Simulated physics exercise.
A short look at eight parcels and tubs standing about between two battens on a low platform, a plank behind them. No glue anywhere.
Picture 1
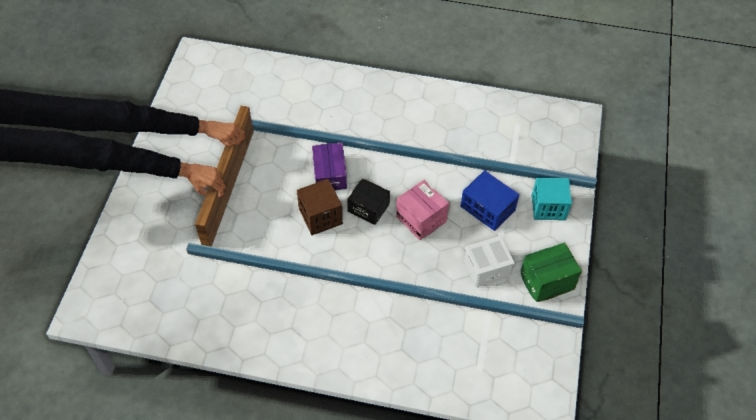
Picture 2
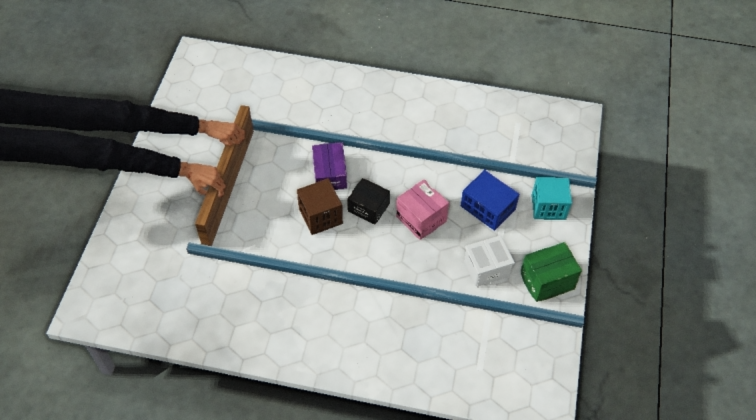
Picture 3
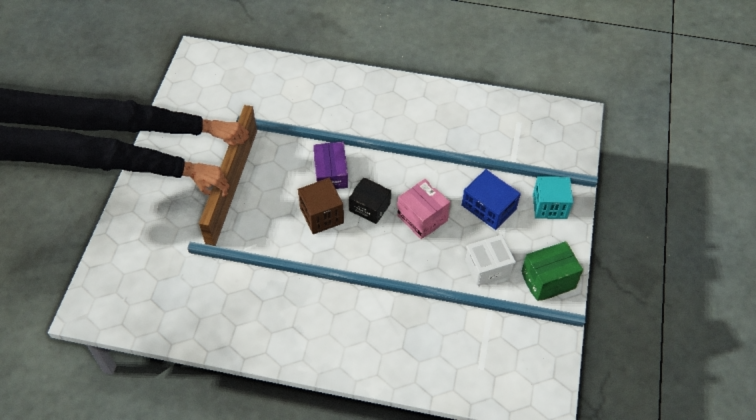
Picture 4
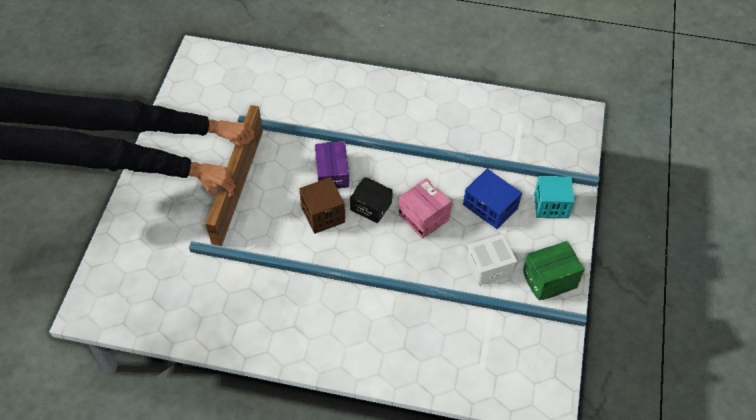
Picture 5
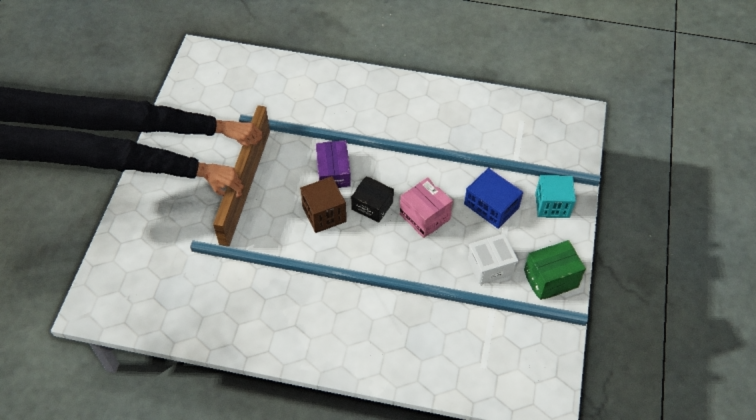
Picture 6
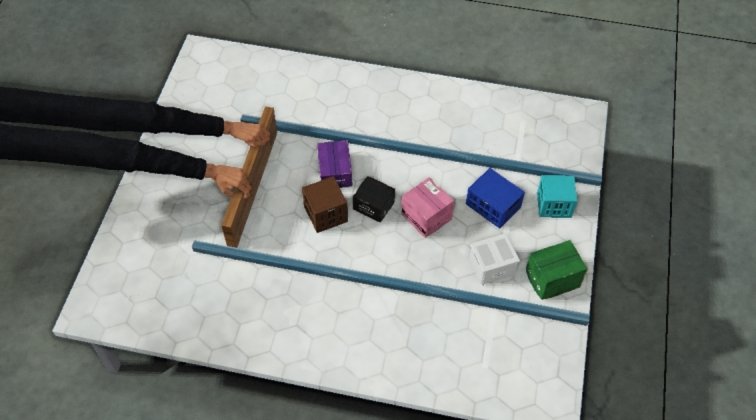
On a white tiled platform, two hands slide a wooden plank slightly right between blue battens, behind eight coloured boxes sitting still.
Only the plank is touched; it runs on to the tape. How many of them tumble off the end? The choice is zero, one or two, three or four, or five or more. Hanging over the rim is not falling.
In the end the number that fall off is one or two.
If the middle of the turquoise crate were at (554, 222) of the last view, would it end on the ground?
The turquoise crate is kept.
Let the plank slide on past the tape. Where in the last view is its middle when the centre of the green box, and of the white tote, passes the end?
At (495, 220) for the green box; at (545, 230) for the white tote.
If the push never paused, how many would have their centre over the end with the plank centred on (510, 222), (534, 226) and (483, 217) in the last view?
The counts: 2, 3 and 0.
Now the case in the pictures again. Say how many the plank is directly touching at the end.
The number is 2.
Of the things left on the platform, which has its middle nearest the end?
That is the pink parcel.
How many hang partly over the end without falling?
Overhanging: 1.
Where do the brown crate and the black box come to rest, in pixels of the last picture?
The brown crate at (522, 251), the black box at (549, 230).
A little later, none off yet; green box at rest near (556, 271); turquoise crate at rest near (557, 197); white tote at rest near (493, 260).
Next, none off yet; green box shifted a little near (560, 272); turquoise crate shifted a little near (566, 196); white tote shifted about its own width near (511, 281).
When it is over, the number that fall off is one or two; down, turquoise crate and green box.
